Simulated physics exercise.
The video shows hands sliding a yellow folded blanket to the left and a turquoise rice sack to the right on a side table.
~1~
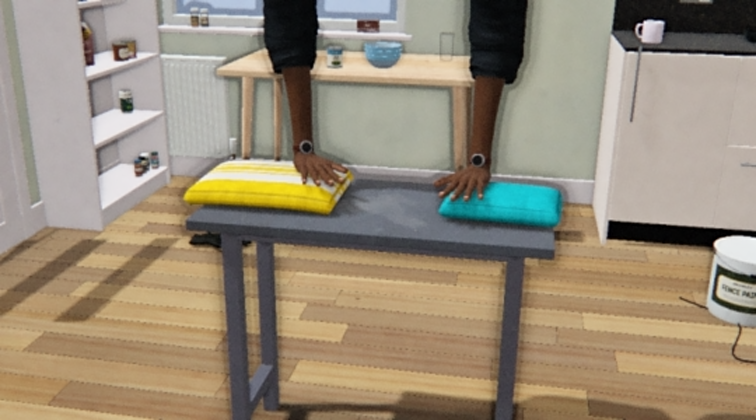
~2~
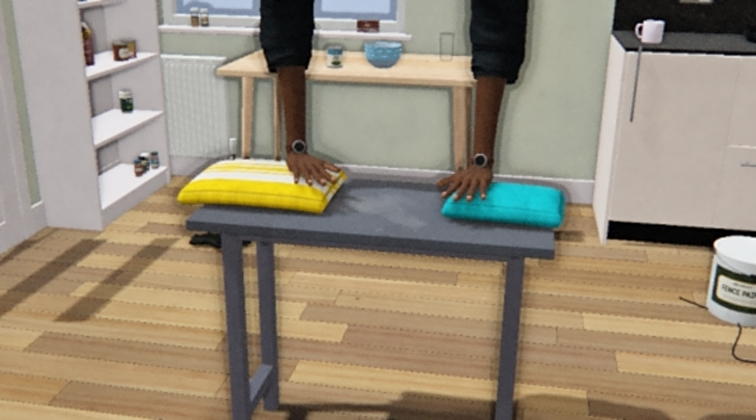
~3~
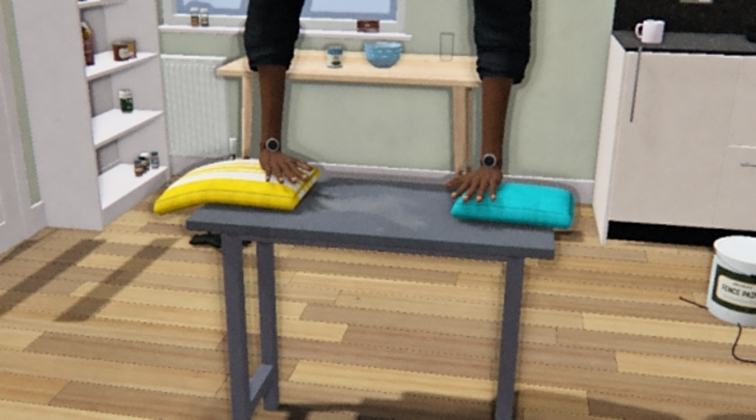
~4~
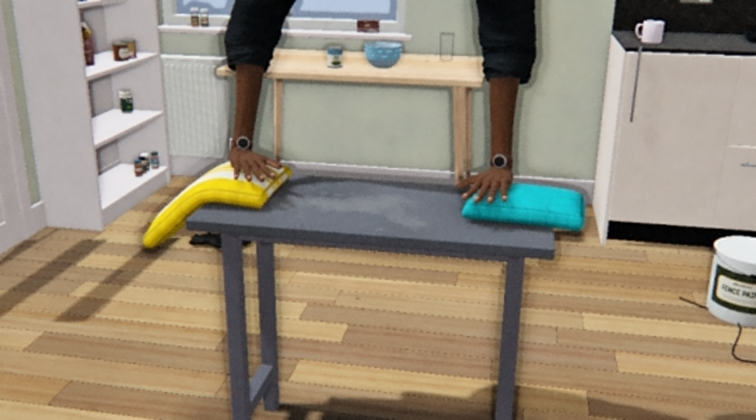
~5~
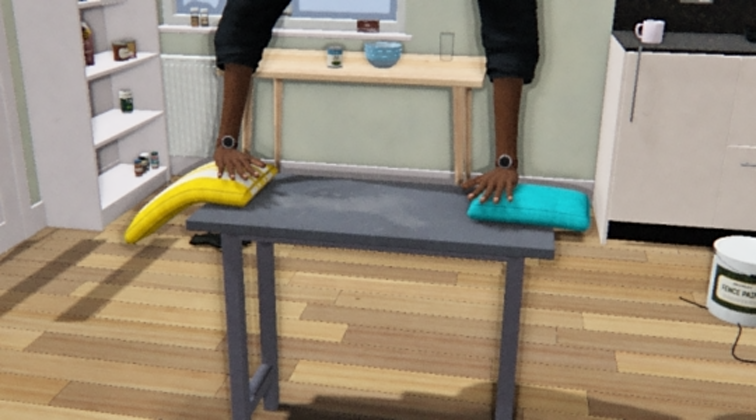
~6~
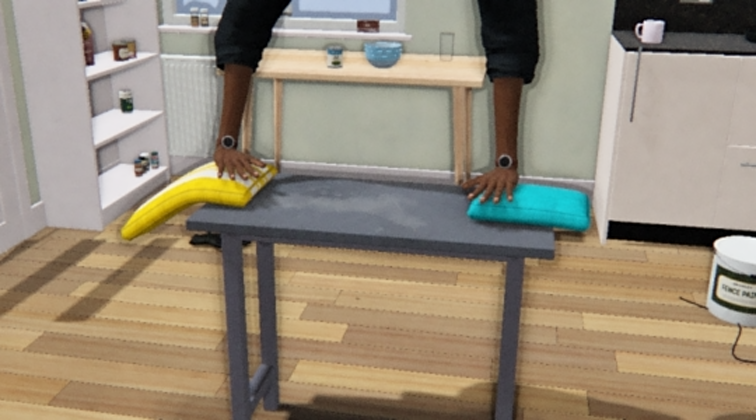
Yellow folded blanket and turquoise sack being pushed apart by two hands on a grey table, the blanket drooping over the left edge.
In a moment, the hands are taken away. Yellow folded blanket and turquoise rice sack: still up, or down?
Yellow folded blanket - down, turquoise rice sack - still up.
Then, 0.32 s past the final frame, folded blanket falling near (197, 229); rice sack unmoved.
Then, 0.62 s past the final frame, folded blanket on the floor near (202, 401); rice sack unmoved.
When it is over, folded blanket on the floor near (163, 407); rice sack unmoved. The yellow folded blanket tips over and falls and the turquoise rice sack holds its place.
